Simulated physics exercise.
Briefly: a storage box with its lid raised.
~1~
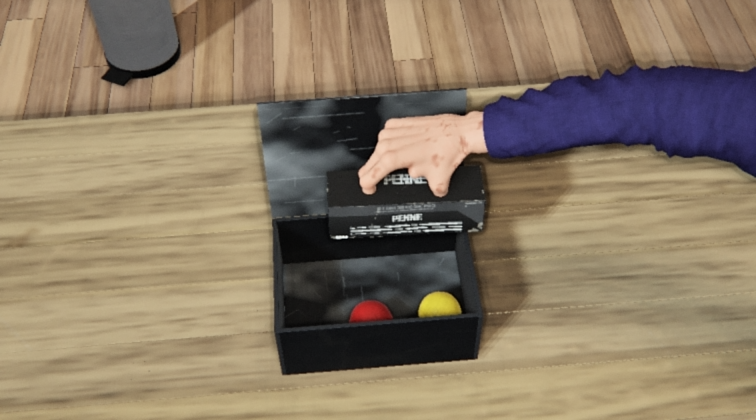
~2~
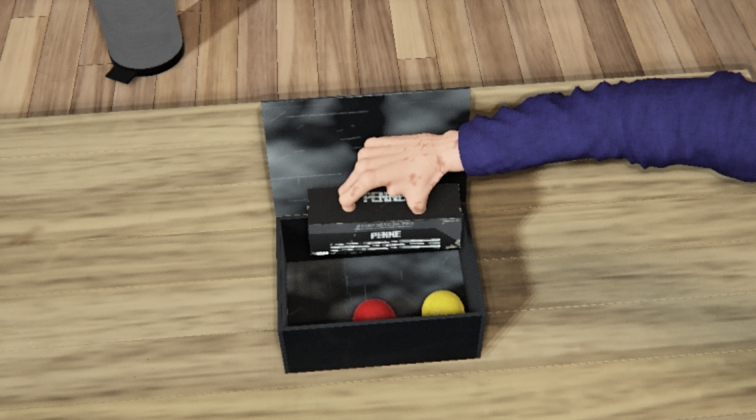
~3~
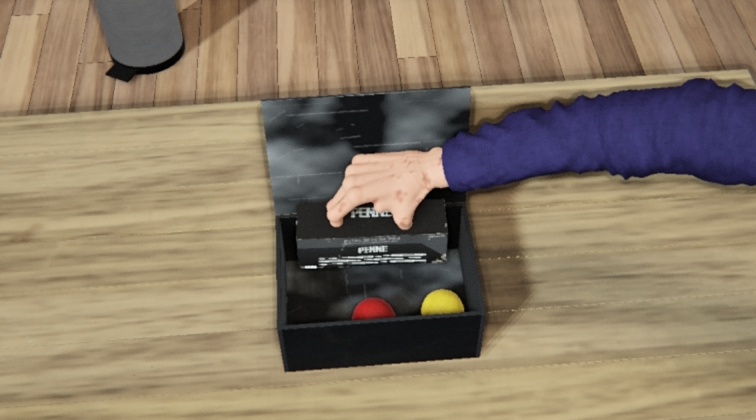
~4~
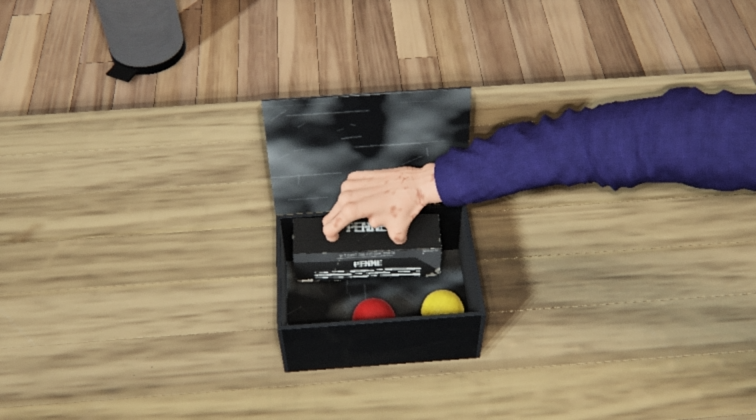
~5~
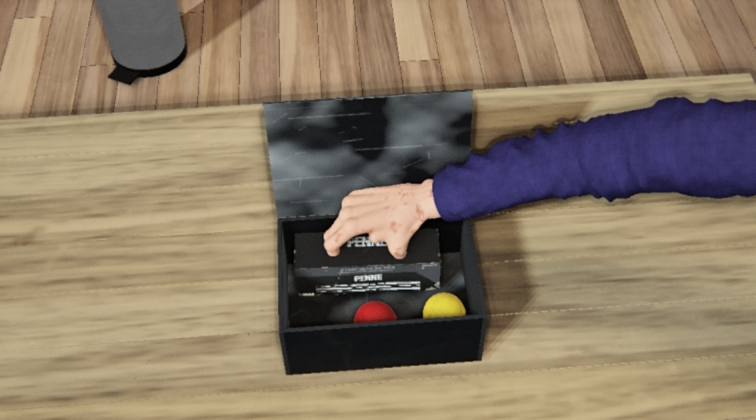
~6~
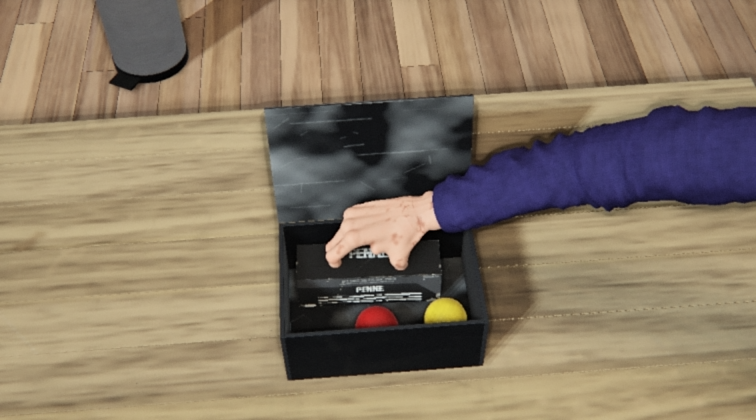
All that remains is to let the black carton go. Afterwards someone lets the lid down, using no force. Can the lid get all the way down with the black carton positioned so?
Yes, the lid gets all the way down.
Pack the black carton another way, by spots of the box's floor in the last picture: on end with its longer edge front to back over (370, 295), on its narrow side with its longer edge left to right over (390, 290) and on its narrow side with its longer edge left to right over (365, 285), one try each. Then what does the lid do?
Trial 1: Lid propped open. Trial 2: Lid fully lowered. Trial 3: Lid fully lowered.
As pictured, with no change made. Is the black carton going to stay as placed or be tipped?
Well, it stays just as set.
Then, 1.40 s later than the last frame, lid 72° above the rim.
Then, 2.00 s later than the last frame, lid 27° above the rim.
When it is over, lid shut; all 3 as before. End places, in pixels of the last picture, black carton near (369, 273).
